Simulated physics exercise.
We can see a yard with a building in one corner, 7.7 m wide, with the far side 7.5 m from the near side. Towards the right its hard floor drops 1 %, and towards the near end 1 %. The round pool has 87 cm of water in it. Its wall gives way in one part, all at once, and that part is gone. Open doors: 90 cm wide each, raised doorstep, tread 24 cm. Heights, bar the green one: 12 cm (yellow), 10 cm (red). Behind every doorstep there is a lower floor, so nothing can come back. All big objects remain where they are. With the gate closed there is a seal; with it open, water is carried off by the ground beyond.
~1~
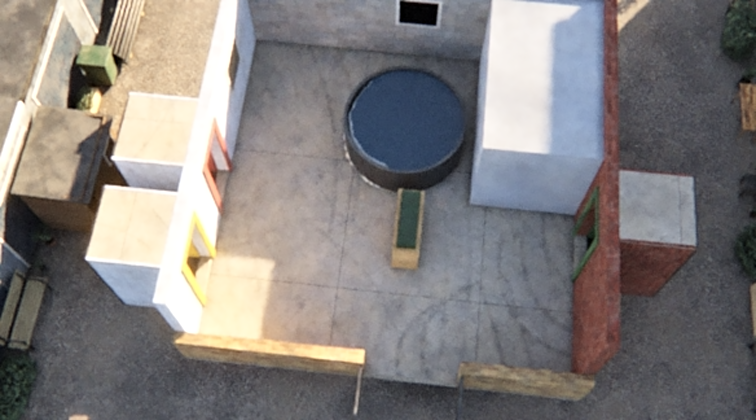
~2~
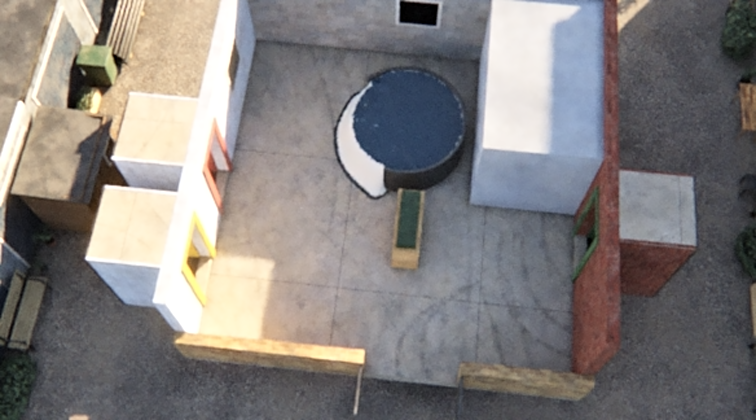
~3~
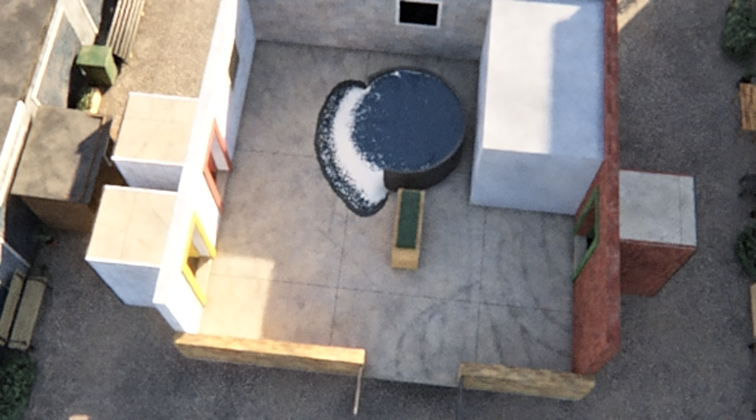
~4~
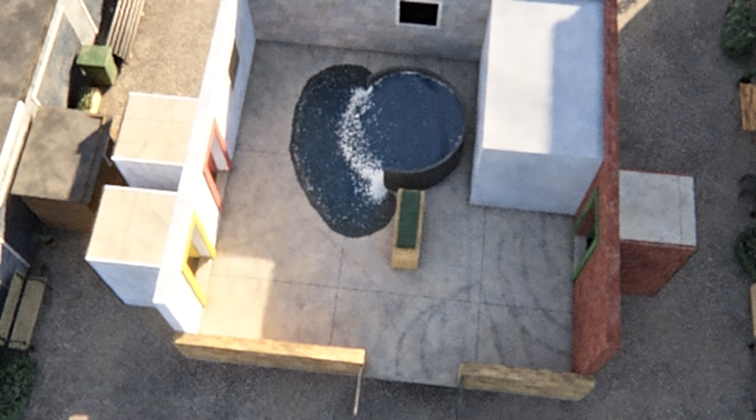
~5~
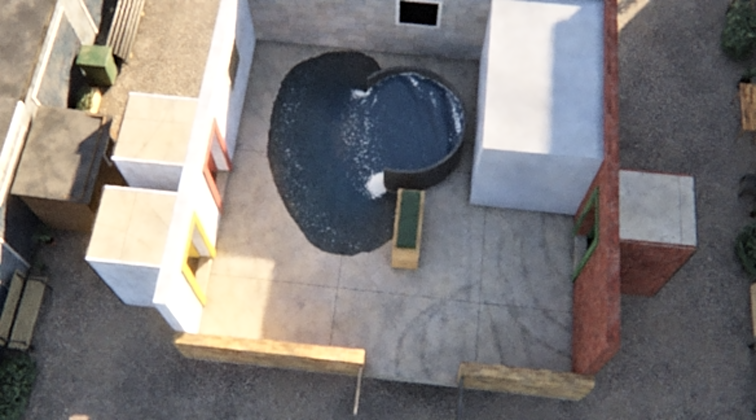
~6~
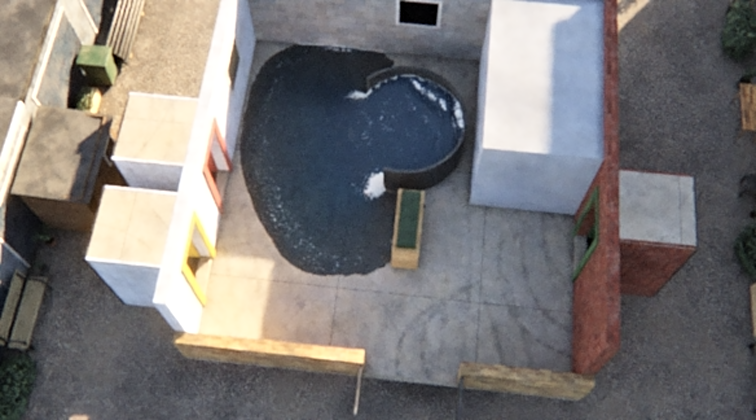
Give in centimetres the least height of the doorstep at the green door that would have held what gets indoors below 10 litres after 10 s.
12 cm.
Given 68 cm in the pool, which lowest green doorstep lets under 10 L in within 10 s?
About 8.5 cm.
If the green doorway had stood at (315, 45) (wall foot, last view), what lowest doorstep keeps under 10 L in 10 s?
Minimum: About 17 cm.
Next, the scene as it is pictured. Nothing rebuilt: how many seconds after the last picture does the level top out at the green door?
I'd say near 5.5 seconds.
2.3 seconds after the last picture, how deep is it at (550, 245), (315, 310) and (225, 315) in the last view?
The depths come to about 0, 1 and 31 cm.
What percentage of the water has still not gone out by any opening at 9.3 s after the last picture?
Water still present: Approx. 86 %.
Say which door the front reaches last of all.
It would be the green door.
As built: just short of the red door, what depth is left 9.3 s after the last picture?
4.5 cm.
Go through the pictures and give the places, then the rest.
The first frame shows the round pool at (405, 120) is whole and still, 87 cm deep; the green door at (584, 239) is dry.
In the second frame, the gap is at (348, 139), the front 0.3 m out at (371, 194); the back of the round pool holds 87 cm.
In the third frame, the gap is at (348, 141), the front 0.8 m out at (363, 214); the back of the round pool holds 87 cm.
In the fourth frame, water pours out at (349, 142) and has run 1.4 m, to (336, 229); about 10 cm deep outside, 86 cm at the back.
In the fifth frame, the front is at (320, 245), 1.9 m from the gap at (349, 143); 9.4 m2 of floor is wet, 79 cm left at the back.
In the sixth frame, water pours out at (349, 143) and has run 2.5 m, to (289, 258); about 6 cm deep outside, 68 cm at the back; 3.5 m in a straight line remain to the green door at (584, 239).
Then, 0.7 s after the last picture water covers 55 % of the floor, deepest (46 cm) near (256, 43); it has not reached the green door.
Then, 2.3 s after the last picture water covers 55 % of the floor, deepest (46 cm) near (200, 325); it has not reached the green door.
Then, 9.3 s after the last picture water covers 95 % of the floor, deepest (22 cm) near (503, 376); 13 cm at the green door, 0 litres in over its 18 cm doorstep.
At the green door as built, the water peaked near 15 cm, 5.3 s after the last picture.
Run again over the same 10 s with other heights there, 23 litres in over 10 cm, 4 litres over 13.5 cm. The limit of 10 litres is kept from about 12 cm up.
